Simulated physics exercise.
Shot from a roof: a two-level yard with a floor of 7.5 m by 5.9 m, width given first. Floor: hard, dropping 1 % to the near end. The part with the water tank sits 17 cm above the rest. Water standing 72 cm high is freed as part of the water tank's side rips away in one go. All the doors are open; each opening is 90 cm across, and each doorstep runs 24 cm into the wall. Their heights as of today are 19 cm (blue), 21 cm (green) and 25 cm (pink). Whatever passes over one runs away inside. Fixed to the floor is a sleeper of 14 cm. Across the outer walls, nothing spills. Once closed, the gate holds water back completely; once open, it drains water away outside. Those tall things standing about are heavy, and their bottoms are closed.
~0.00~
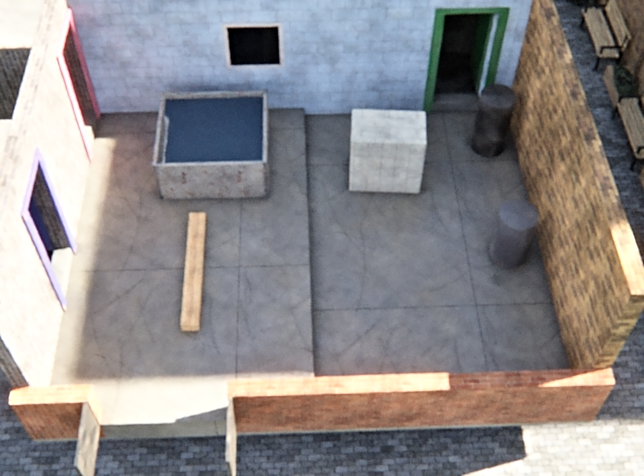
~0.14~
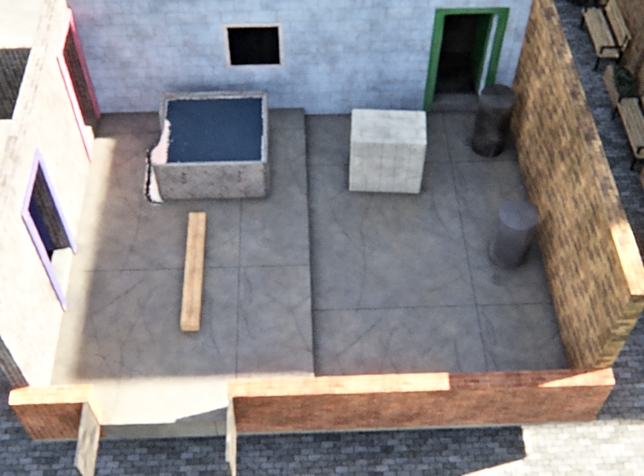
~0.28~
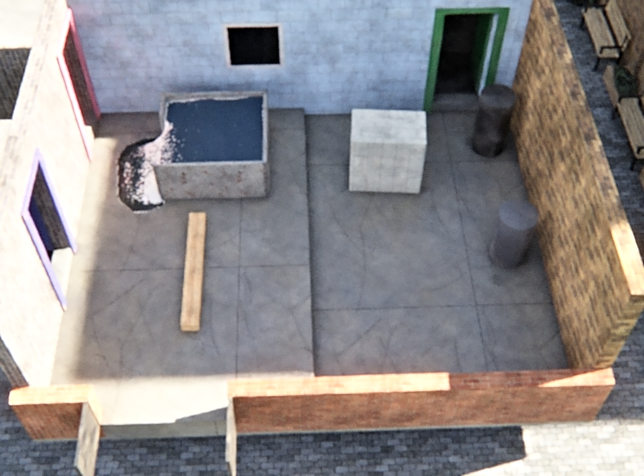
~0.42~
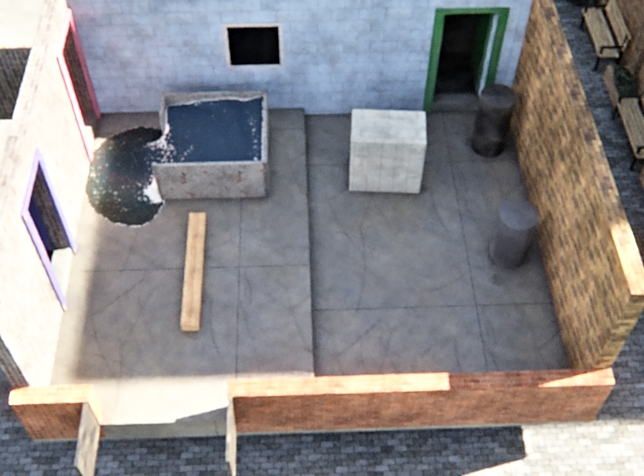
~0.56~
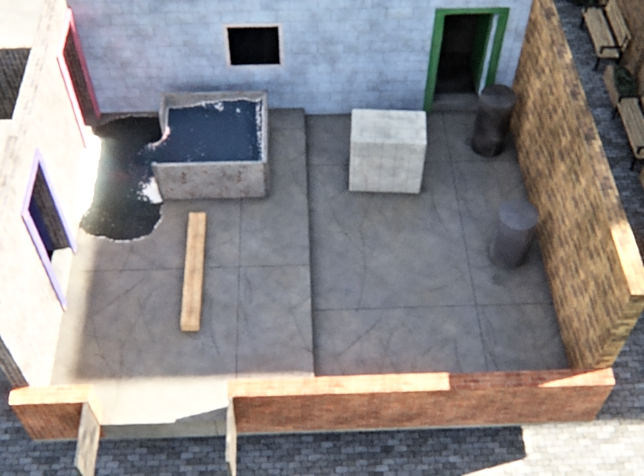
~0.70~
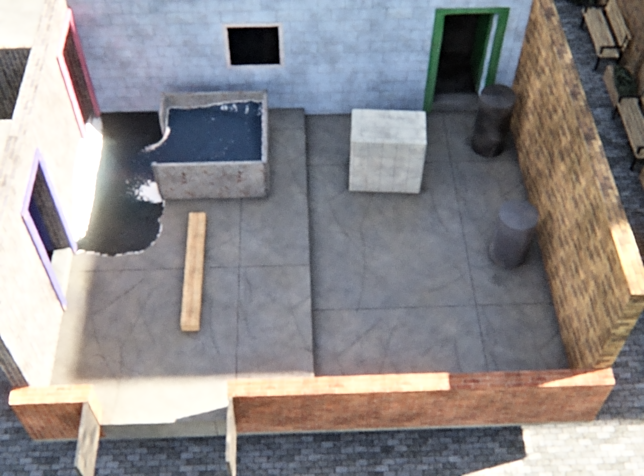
Water bursts from the tank's left side and spreads across the floor to the pink door.
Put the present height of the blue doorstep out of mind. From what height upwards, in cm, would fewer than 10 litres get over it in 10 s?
About 9.5 cm.
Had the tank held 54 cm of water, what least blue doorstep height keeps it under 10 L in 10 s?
6.5 cm.
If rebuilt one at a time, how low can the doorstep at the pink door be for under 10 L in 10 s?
Pink: 31 cm.
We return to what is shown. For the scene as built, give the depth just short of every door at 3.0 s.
In cm: Blue 10, green 0, pink 23.
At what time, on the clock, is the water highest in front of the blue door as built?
Crest at t of about 1.6 s.
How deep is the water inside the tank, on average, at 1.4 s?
Some 38 cm.
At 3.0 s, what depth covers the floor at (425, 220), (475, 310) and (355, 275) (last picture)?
Depths in order: 0 / 0 / 0 cm.
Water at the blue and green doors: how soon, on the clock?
At blue it's 0.9 s, at green it's 3.4 s.
After 1.4 s water covers 10 % of the floor, deepest (46 cm) near (97, 185); 14 cm at the blue door, 0 litres in over its 19 cm doorstep.
After 3.0 s water covers 30 % of the floor, deepest (28 cm) near (48, 398); 10 cm at the blue door, 0 litres in over its 19 cm doorstep.
After 10.0 s water covers 70 % of the floor, deepest (9 cm) near (46, 410); 4 cm at the blue door, 0 litres in over its 19 cm doorstep.
At the blue door as built, the water arrived by 1.0 s and peaked near 15 cm at 1.6 s.
Run again over the same 10 s with other heights there, 17 litres in over 8 cm, 6 litres over 11 cm. The limit of 10 litres is kept from about 9.5 cm up.
